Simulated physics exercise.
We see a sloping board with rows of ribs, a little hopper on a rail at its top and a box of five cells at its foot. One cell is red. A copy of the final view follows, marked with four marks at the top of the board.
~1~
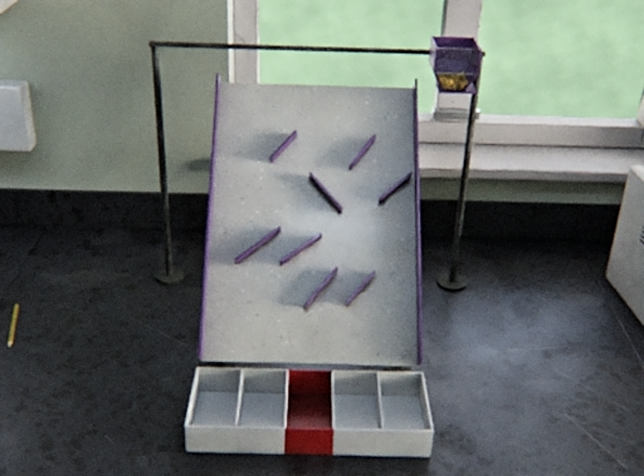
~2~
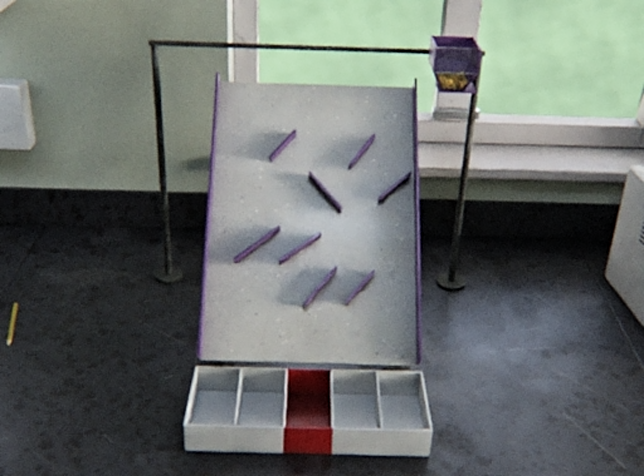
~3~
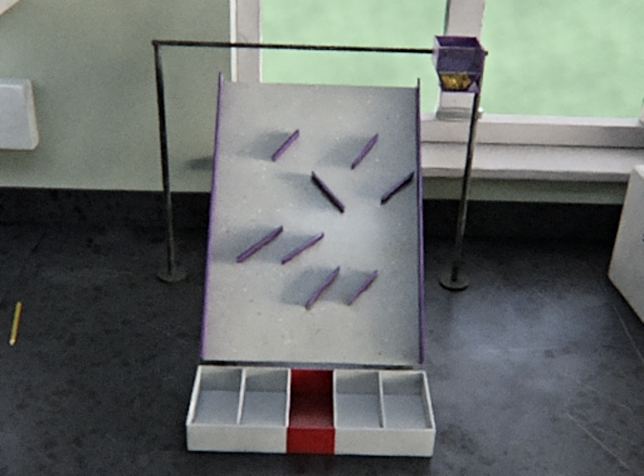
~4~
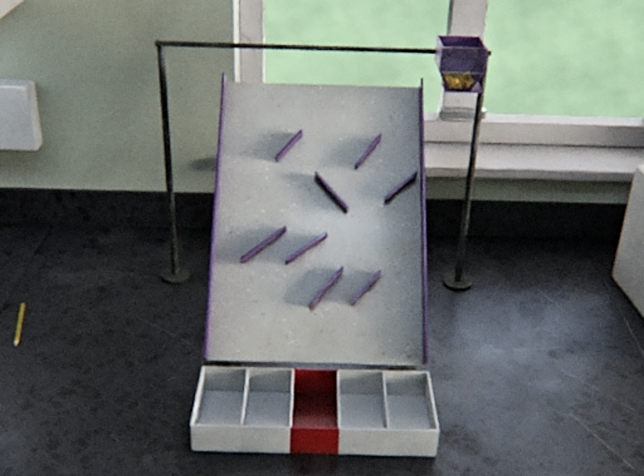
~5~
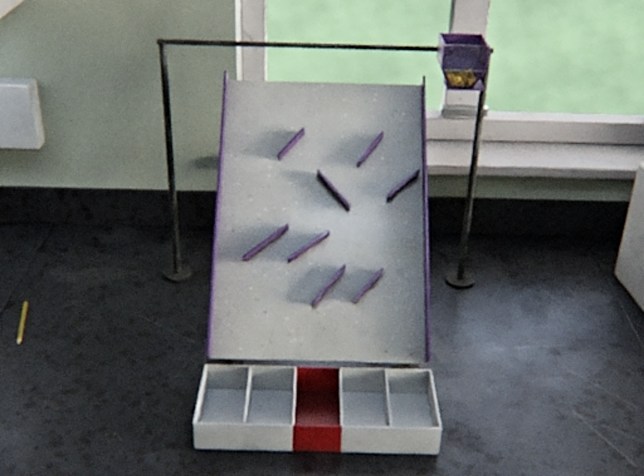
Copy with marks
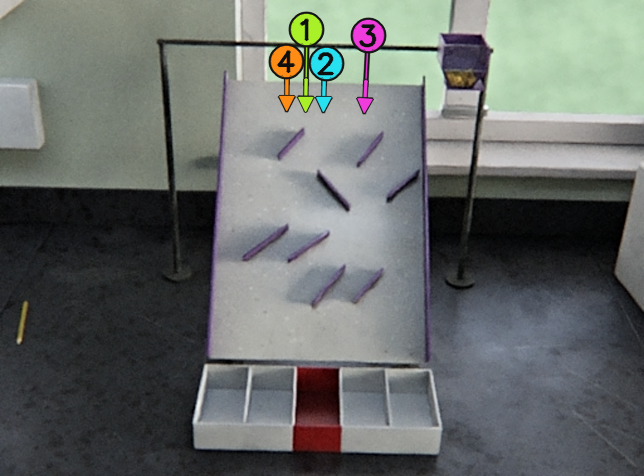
To begin with, a pale sloping board with purple edges and slanted ribs stands above a box of five cells, the middle one red, with a small hopper of yellowish pieces at the upper right. The view then shifts very slightly, while the hopper, board and box show no movement of their own.
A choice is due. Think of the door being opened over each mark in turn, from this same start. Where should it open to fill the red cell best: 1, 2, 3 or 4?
3 beats the others.
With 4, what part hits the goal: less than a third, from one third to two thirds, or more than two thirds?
Mark 4 gives less than a third.
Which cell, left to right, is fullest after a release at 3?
It is the third one.
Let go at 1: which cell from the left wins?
It is the first one.
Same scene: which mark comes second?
The answer is 2.
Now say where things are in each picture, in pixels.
Hopper (451, 82), puffed corn balls, door shut, in the first frame.
Ribs (270, 156) to (295, 130), (350, 164) to (375, 134), (309, 172) to (341, 208), in the second frame.
Ribs (383, 197) to (414, 172), (237, 259) to (282, 226), (282, 260) to (324, 232), in the third frame.
Ribs (311, 304) to (343, 266), (353, 301) to (381, 270), in the fourth frame.
Red cell (317, 436), number 3 of 5 from the left, in the fifth frame.
On the marked copy, mark 1 meets the board at (305, 106); mark 2 meets the board at (323, 106); mark 3 meets the board at (364, 107); mark 4 meets the board at (286, 105).
With 1, about a tenth in the red cell, the larger part in other cells, just a few held on the board.
With 2, roughly a quarter in the red cell, roughly two thirds in other cells, just a few held on the board.
With 3, the larger part in the red cell, about a tenth in other cells, just a few held on the board.
With 4, just a few in the red cell, almost all in other cells.
